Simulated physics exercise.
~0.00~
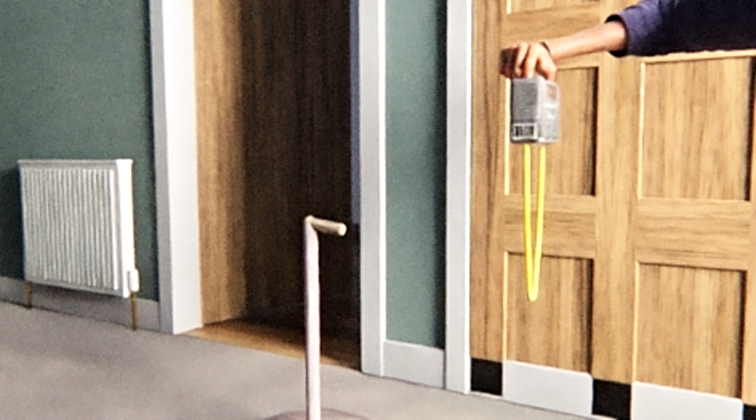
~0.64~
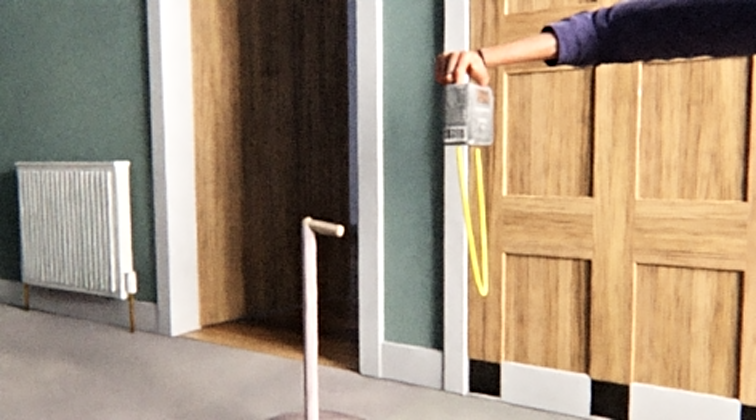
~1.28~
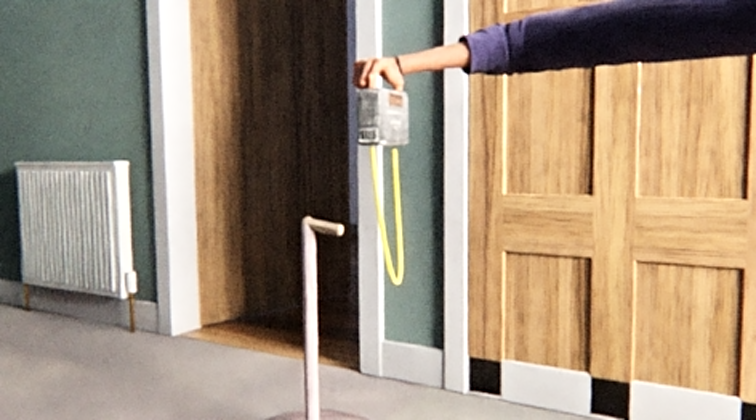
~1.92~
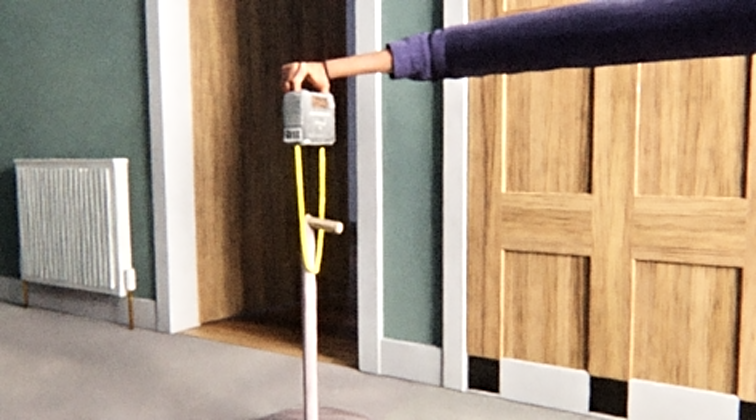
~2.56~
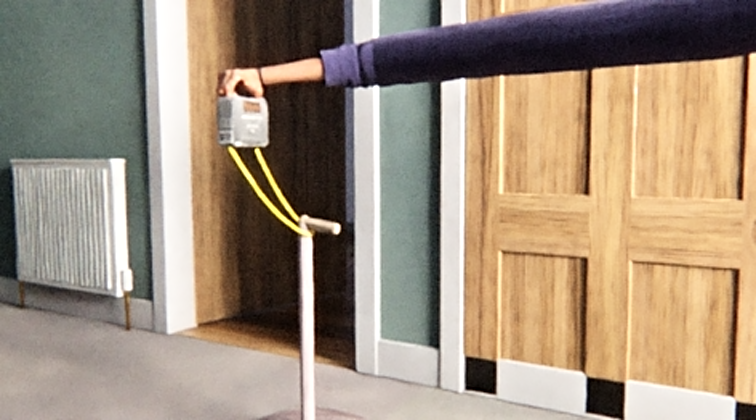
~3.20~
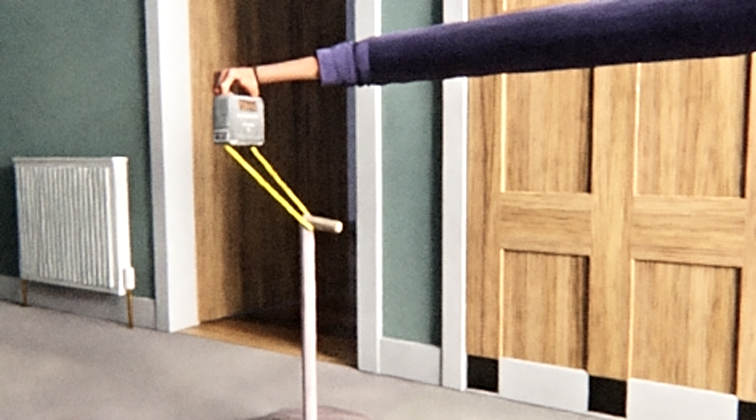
A hand carrying a grey pouch leftward past a stand, its hanging yellow loop catching on the post and pulling tight.
